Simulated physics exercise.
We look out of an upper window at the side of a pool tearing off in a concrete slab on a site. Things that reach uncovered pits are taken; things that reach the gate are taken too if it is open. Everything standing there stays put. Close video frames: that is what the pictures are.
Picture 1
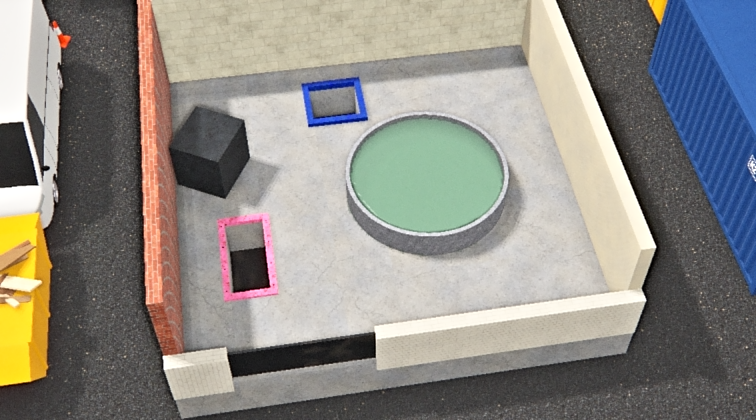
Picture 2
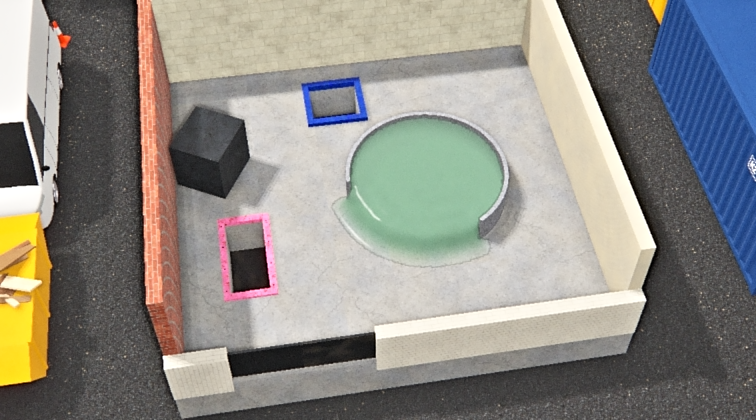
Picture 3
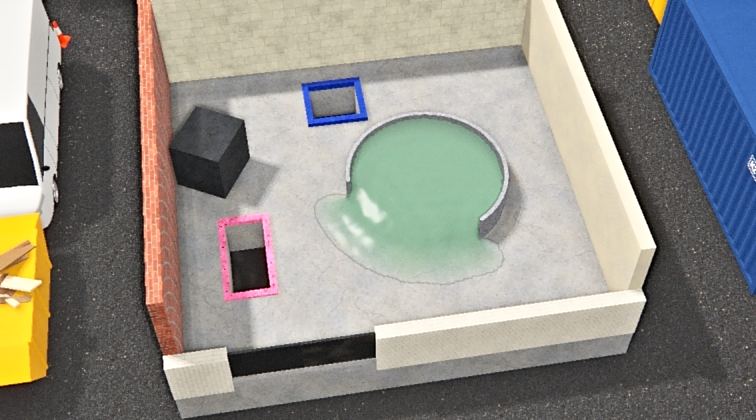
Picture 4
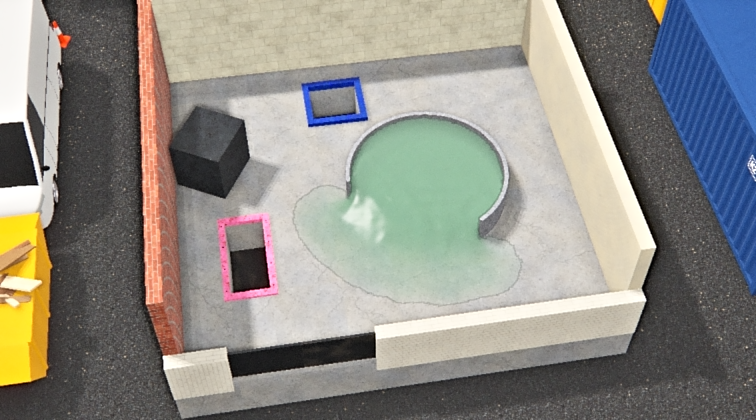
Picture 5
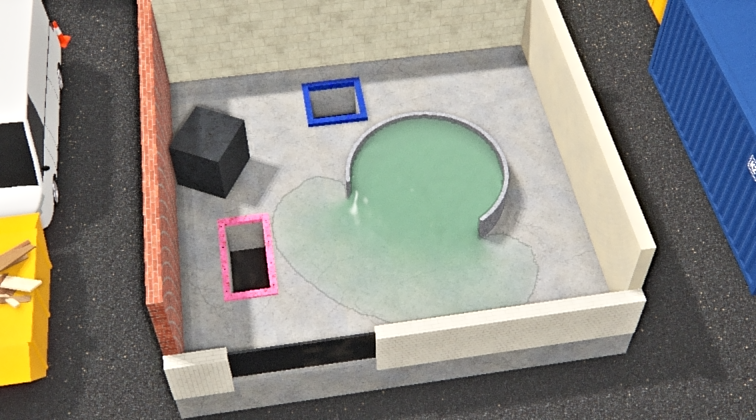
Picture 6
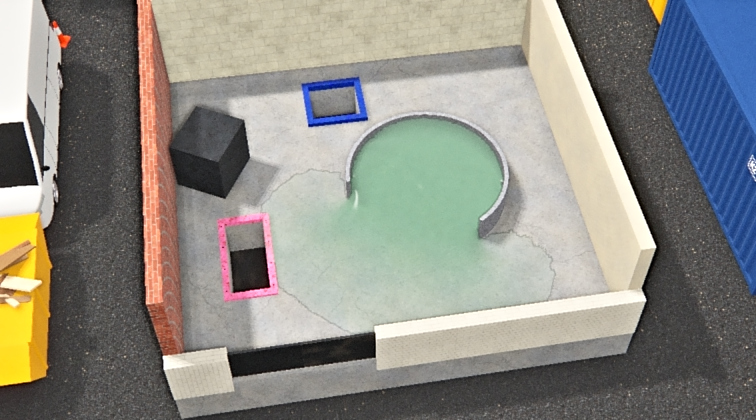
To begin with, a round tank of green water stands whole and still in a walled concrete yard, near a dark block and two framed pits. Its near side opens, and water pours out, spreading across the slab in a widening, thinning sheet toward the pink-framed pit and the front wall.
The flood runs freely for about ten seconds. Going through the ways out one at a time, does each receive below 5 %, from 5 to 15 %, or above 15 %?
The gate claims a light share - short of five per cent; the pink pit claims a heavy share - exceeding fifteen per cent; the blue pit claims a light share - short of five per cent.
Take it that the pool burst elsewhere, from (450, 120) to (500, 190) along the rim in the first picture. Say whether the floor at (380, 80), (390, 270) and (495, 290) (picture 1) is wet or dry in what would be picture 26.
Note, points one to three: Reached and soaked / unreached / reached and soaked.
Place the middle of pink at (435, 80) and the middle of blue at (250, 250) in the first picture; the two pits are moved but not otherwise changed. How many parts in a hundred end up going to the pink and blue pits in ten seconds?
Roughly, in per cent: Pink 2, blue 6.
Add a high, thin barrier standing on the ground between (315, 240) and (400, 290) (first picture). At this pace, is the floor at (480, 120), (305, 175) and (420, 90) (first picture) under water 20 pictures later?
Point by point: First spared, next swamped, last spared.
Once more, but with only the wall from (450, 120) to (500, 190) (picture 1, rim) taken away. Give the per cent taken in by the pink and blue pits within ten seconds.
Near enough: Pink 0 percent, blue 4 percent.
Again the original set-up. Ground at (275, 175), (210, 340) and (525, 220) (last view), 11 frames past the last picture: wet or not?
Taking them as listed, I'd call them high and dry, soaked through and high and dry.
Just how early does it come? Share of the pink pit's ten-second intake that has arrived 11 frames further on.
About 25 per cent.
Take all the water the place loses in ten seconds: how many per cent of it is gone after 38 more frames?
Close to 70 per cent.
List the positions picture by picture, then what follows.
The first picture shows the round tank at (427, 174) is whole and still.
In the second picture, the front is at (486, 246), out from the gap at (400, 243).
In the third picture, the front is at (497, 261), out from the gap at (400, 244).
In the fourth picture, the front is at (513, 270), out from the gap at (400, 245).
In the fifth picture, water pours out at (400, 245) and has run to (524, 295).
In the sixth picture, the front is at a hidden place, out from the gap at (400, 245).
A moment on, water covers 35 % of the floor; the gate 0 %, the pink pit 2 %, the blue pit 0 %.
Next, water covers 35 % of the floor; the gate 0 %, the pink pit 4 %, the blue pit 0 %.
Then, water covers 50 % of the floor; the gate 0 %, the pink pit 6 %, the blue pit 0 %.
Later, water covers 75 % of the floor; the gate 0 %, the pink pit 13 %, the blue pit 0 %.
In the end, water covers 90 % of the floor; the gate 0 %, the pink pit 18 %, the blue pit 0 %.
